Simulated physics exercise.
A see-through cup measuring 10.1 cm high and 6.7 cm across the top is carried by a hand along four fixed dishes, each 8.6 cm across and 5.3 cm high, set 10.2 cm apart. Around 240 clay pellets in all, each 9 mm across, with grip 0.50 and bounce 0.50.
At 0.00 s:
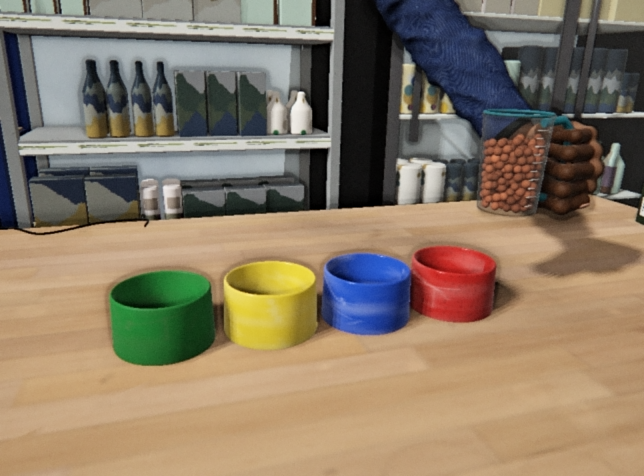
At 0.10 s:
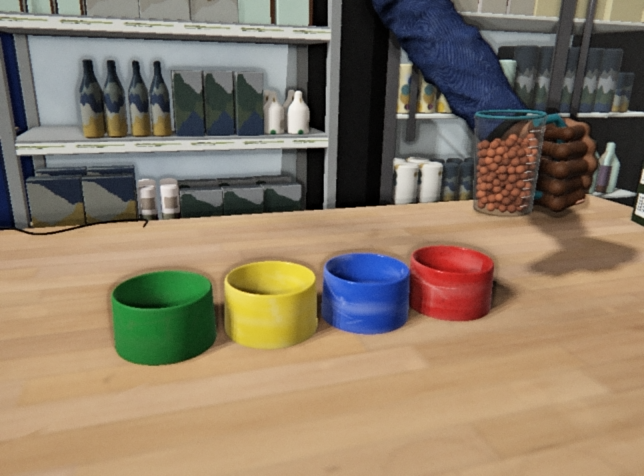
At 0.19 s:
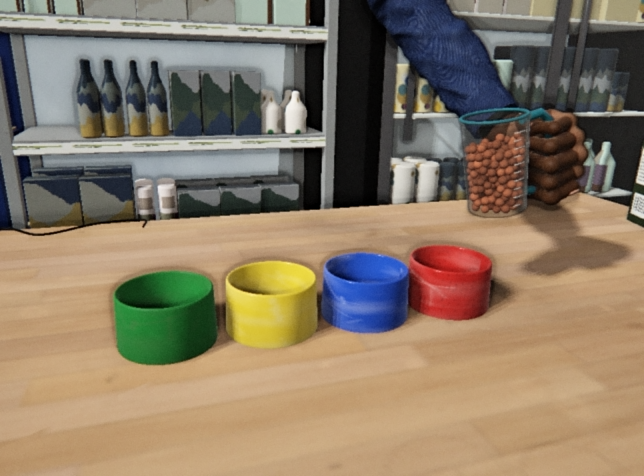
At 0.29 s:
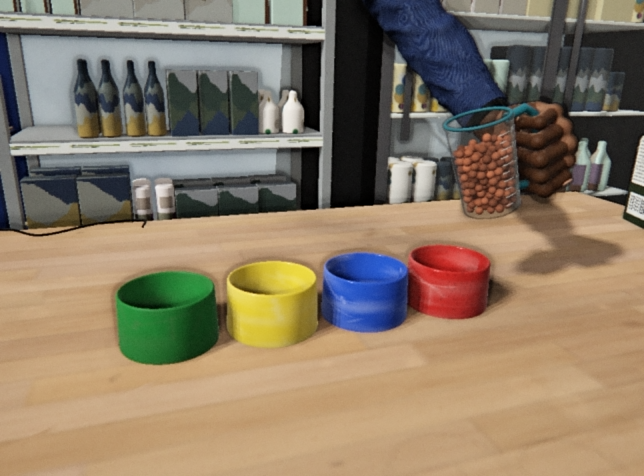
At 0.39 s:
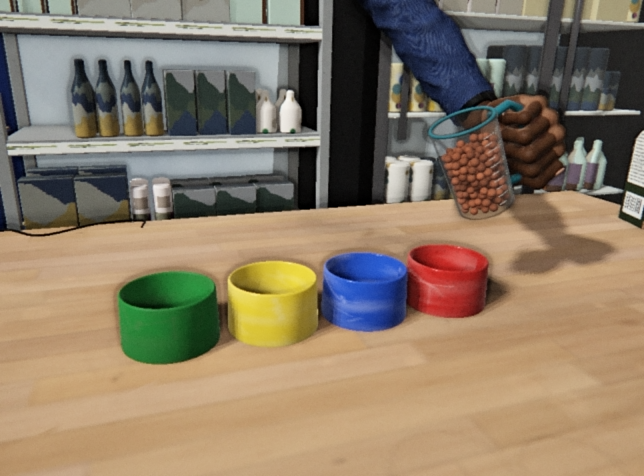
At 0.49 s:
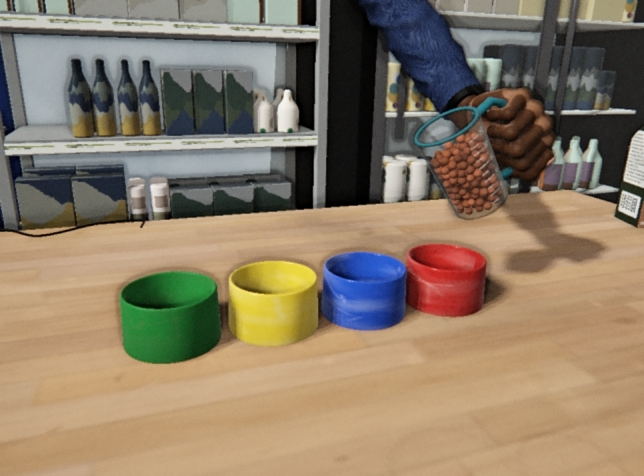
On a wooden counter in front of stocked shelves, green, yellow, blue and red dishes sit in a row while a hand at the right holds a clear cup of reddish-brown pellets. The hand moves the cup a short way left, leaning it steadily further toward the left above the counter.
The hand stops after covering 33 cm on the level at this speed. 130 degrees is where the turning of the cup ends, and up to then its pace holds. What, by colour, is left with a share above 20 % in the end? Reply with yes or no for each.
Red dish: No, blue dish: No, green dish: No, yellow dish: Yes, counter: No.
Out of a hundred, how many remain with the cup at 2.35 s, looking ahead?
I reckon around 0 per cent.
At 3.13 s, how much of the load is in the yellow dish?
By that moment, around 100 percent has got there.
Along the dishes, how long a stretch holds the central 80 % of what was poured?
It spans roughly 5 centimetres along the row.
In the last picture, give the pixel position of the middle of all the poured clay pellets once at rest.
Close to pixel (270, 302).
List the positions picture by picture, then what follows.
In the first picture, cup at (512, 162), tilt 0 degrees, lip at (491, 114), moved 0.0 cm; middle of the pieces at (509, 172); red dish at (454, 260); blue dish at (367, 269); yellow dish at (270, 278); green dish at (161, 289).
In the second picture, cup at (506, 163), tilt 3 degrees, lip at (483, 116), moved 0.4 cm; middle of the pieces at (503, 173).
In the third picture, cup at (495, 164), tilt 10 degrees, lip at (466, 123), moved 1.5 cm; middle of the pieces at (494, 174).
In the fourth picture, cup at (485, 164), tilt 18 degrees, lip at (450, 130), moved 2.6 cm; middle of the pieces at (484, 174).
In the fifth picture, cup at (474, 165), tilt 25 degrees, lip at (435, 137), moved 3.7 cm; middle of the pieces at (475, 175).
In the sixth picture, cup at (464, 166), tilt 33 degrees, lip at (421, 145), moved 4.8 cm; middle of the pieces at (466, 175); red dish at (446, 257); blue dish at (365, 267); yellow dish at (273, 278); green dish at (170, 290). The cup turns about 75 degrees a second and travels 11 cm a second.
Then, at 1.61 s, tilt 120 degrees; cup holds 75 %, yellow 15 %.
After 2.35 s, tilt 130 degrees; cup holds 0 %, yellow 100 %.
Then, at 3.13 s, tilt 130 degrees; cup holds 0 %, yellow 100 %.
At rest (3.4 s), red 0 %, blue 0 %, green 0 %, yellow 100 %, counter 0 %.
